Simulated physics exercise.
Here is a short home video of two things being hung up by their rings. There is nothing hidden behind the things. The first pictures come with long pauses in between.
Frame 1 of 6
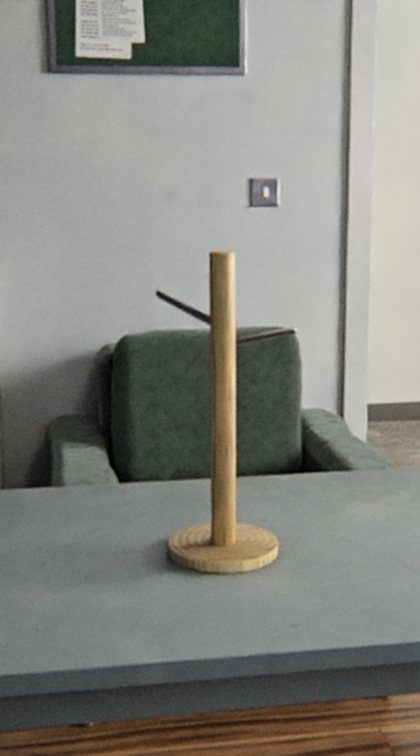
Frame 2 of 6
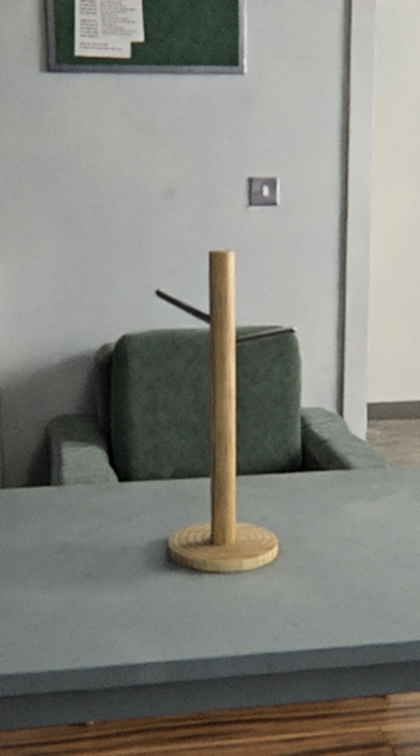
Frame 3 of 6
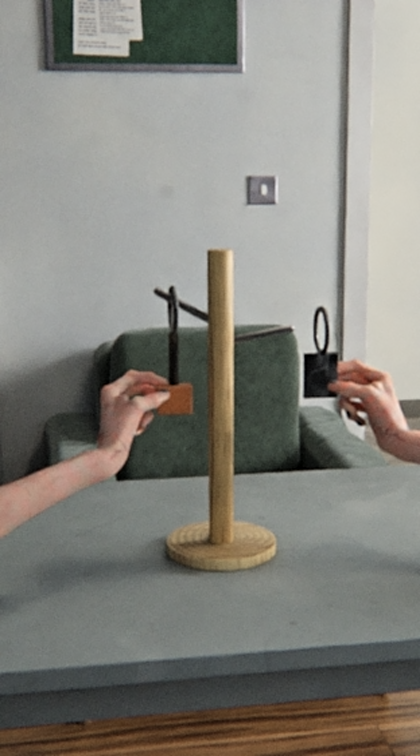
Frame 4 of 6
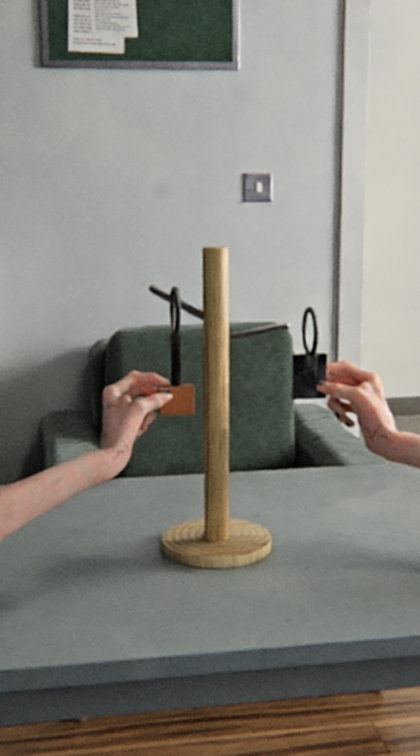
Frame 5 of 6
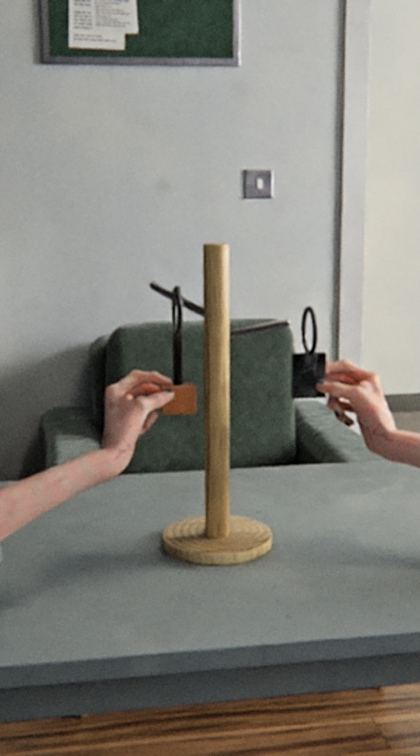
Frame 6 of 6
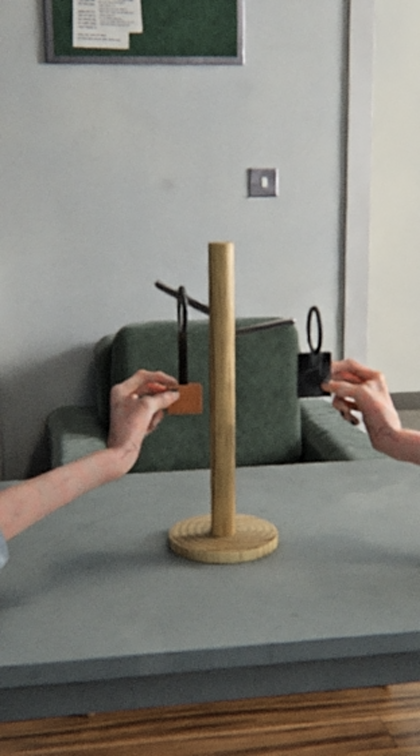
In an office-like room with pale walls, seen from across a grey table, a green armchair stands behind the table below a green noticeboard. A wooden post on a round base, with dark pegs angled out on both sides, stands alone at first. Then two hands hold up an orange ringed item at left and a black one at right, moving them only slightly, while the view shifts a little.
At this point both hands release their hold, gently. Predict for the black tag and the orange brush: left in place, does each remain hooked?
Prediction: The black tag - no, it slips down; the orange brush - yes.
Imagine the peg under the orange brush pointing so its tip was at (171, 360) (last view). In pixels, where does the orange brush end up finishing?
Roughly (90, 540).
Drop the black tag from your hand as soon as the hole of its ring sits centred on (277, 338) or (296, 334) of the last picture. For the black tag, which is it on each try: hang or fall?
Try by try, it hangs there; drops to the table.
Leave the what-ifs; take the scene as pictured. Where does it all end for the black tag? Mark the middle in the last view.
Once it all settles, the centre sits at about (313, 493).
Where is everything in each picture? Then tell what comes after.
In the first picture, peg stand (228, 406).
In the second picture, peg stand (227, 405).
In the third picture, still on the way; black tag (321, 352); peg stand (225, 404).
In the fourth picture, still on the way; orange brush (176, 350); peg stand (221, 402).
In the fifth picture, still on the way; black tag (309, 352); peg stand (221, 398).
In the sixth picture, in place, still held; black tag (314, 352); orange brush (183, 349); peg stand (227, 397).
Then, 0.14 s on from there, black tag displaced about its own width near (314, 385); orange brush turned 7° from its first pose near (189, 357).
Then, 0.26 s on from there, black tag at the bottom near (313, 492); orange brush turned 8° from its first pose near (196, 361).
In the end, the black tag drops to the table, near (313, 493); the orange brush remains hooked, near (197, 363).
